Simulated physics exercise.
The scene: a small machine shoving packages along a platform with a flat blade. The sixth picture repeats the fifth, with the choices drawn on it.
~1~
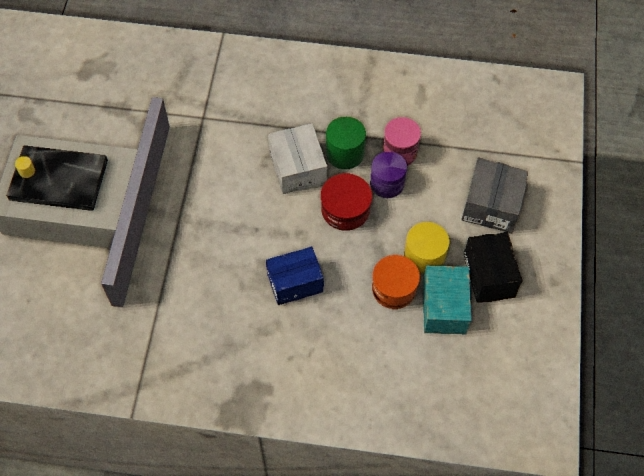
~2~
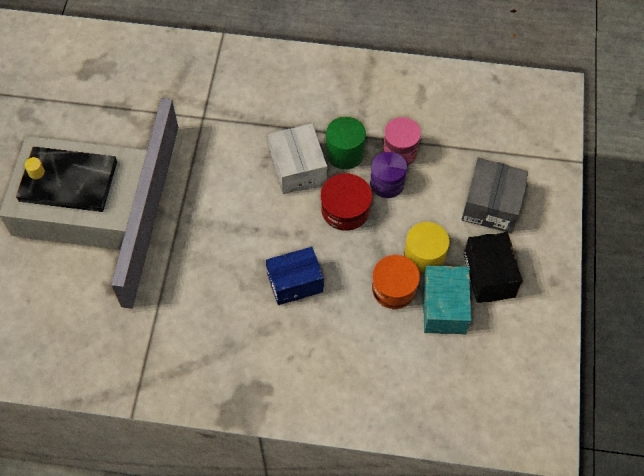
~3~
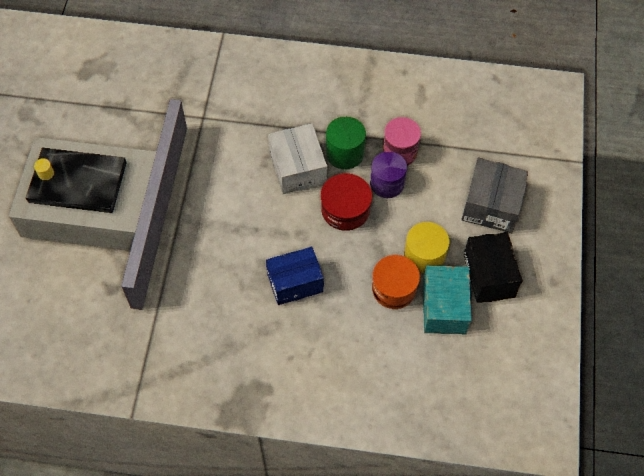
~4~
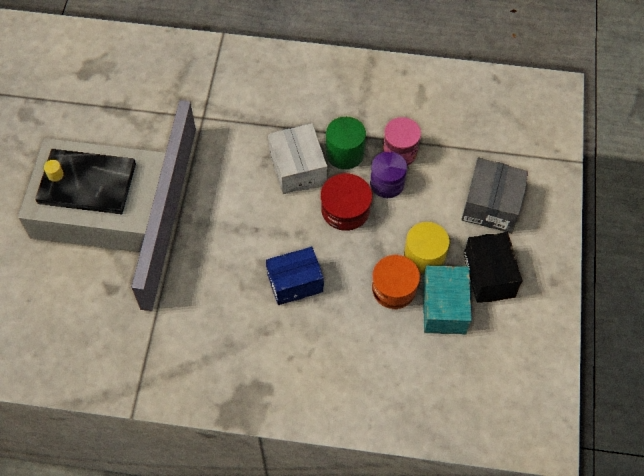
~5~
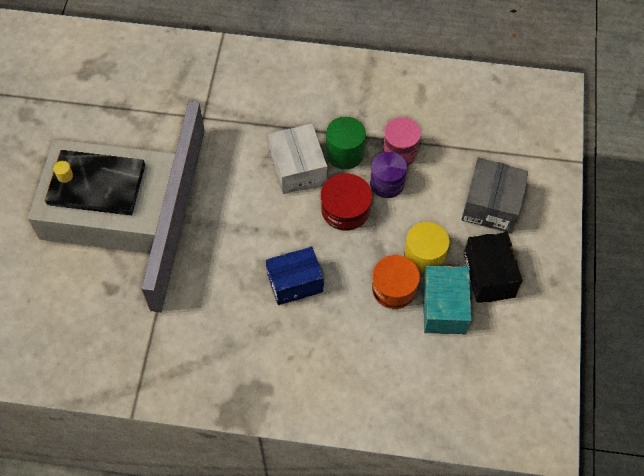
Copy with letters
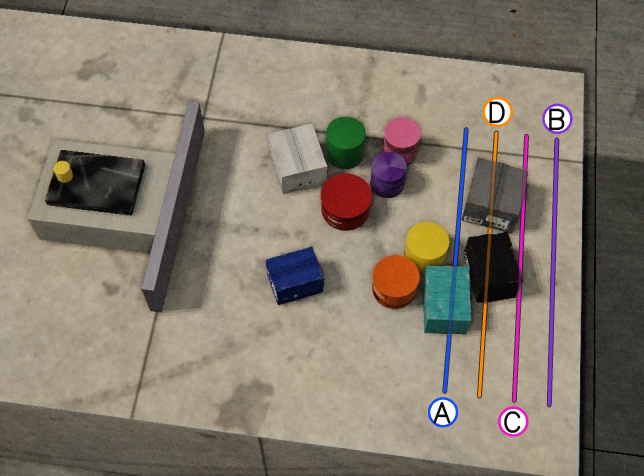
In the video, a small machine with a flat upright blade creeps slowly rightward along a stone-like platform toward a cluster of colourful boxes and cylindrical containers, which stay still and untouched, with a gap remaining between them and the blade.
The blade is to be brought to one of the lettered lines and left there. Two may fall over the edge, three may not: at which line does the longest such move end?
No third one falls up to D.
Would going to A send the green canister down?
By then, no.
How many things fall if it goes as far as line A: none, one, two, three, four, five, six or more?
By then, none.
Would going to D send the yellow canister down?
No.
On the copy, A at (456, 251); B at (553, 263); C at (521, 259); D at (489, 255).
On D. First, robot (215, 196); pink pail (409, 142); green canister (372, 146).
Then, robot (328, 210); black box (516, 273); grey parcel (516, 201).
Finally, robot (418, 221); black box over the edge; grey parcel (581, 215); one fallen.
By contrast, A is within the limit but short; B drops six; C drops six.
